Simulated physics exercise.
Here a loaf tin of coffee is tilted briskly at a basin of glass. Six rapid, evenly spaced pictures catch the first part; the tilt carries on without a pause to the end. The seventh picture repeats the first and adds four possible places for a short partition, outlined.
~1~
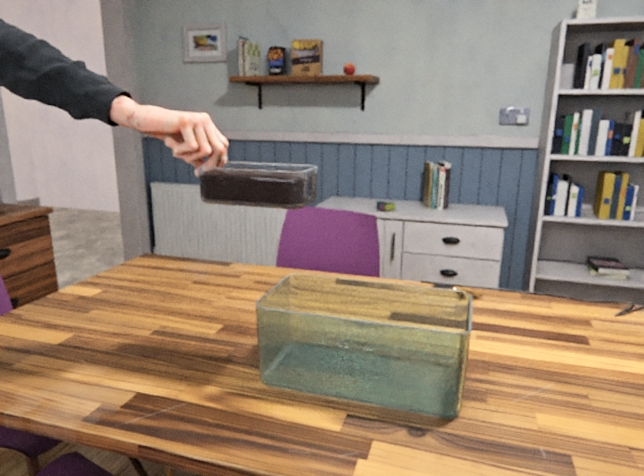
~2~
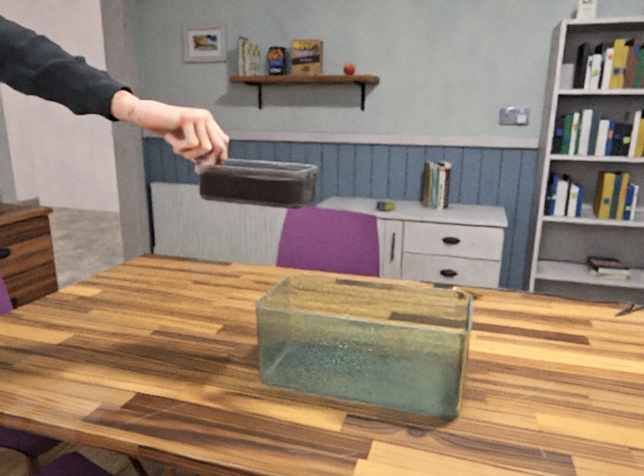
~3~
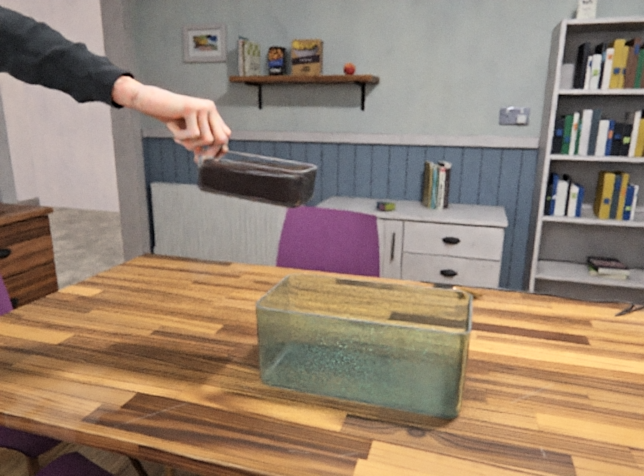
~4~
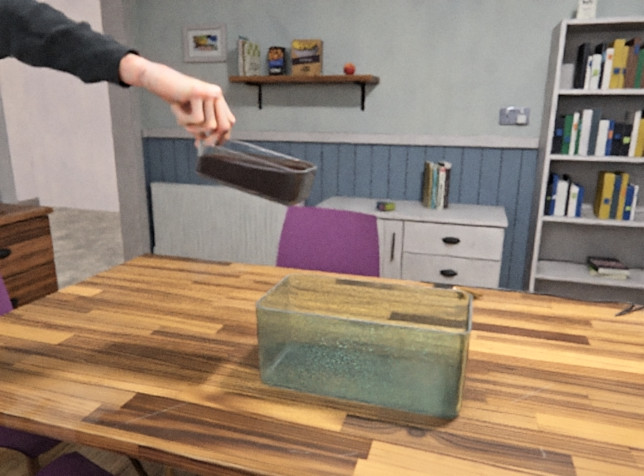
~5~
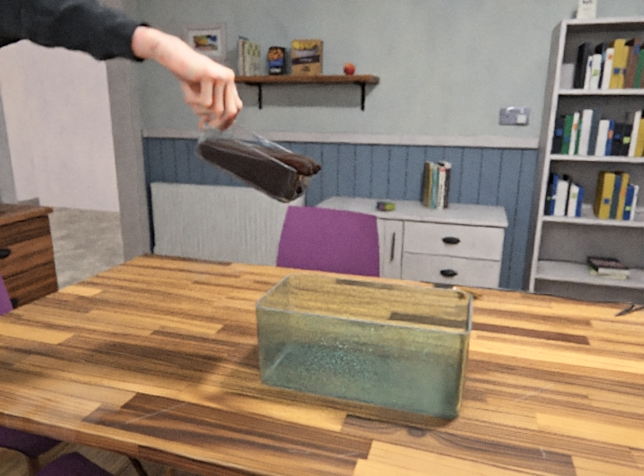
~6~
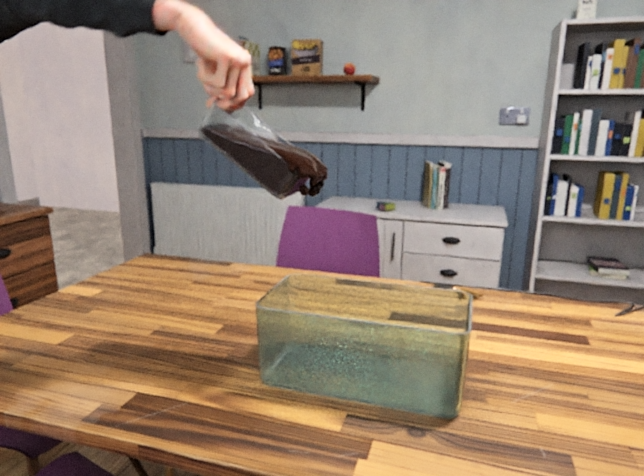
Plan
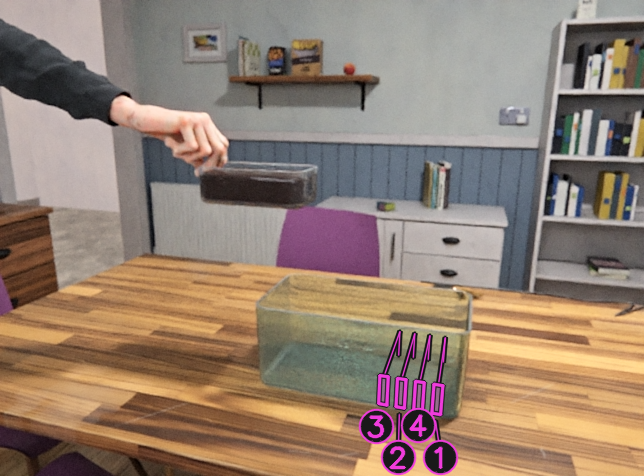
At the start, a hand from the left holds a clear, loaf-shaped container of dark coffee level above a wooden table, where a glass basin sits. The hand then tilts the container briskly, its right end dipping steadily lower. Coffee slips over the lip and hangs just below it, still above the basin.
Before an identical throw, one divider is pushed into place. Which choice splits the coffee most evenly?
2 works best here.
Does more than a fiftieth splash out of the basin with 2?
Yes, it does.
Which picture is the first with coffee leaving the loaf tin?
In picture 4.
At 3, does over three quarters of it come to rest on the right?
No.
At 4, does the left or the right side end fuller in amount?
The left side.
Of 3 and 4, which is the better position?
That is position 3.
On the marked copy, 1 at (435, 420); 2 at (399, 414); 3 at (381, 410); 4 at (417, 417).
With 1, about 86 % ends left of the wall and 5 % right of it; 8 % is lost outside.
With 2, about 49 % ends left of the wall and 41 % right of it; 11 % is lost outside.
With 3, about 33 % ends left of the wall and 58 % right of it; 10 % is lost outside.
With 4, about 69 % ends left of the wall and 24 % right of it; 6 % is lost outside.
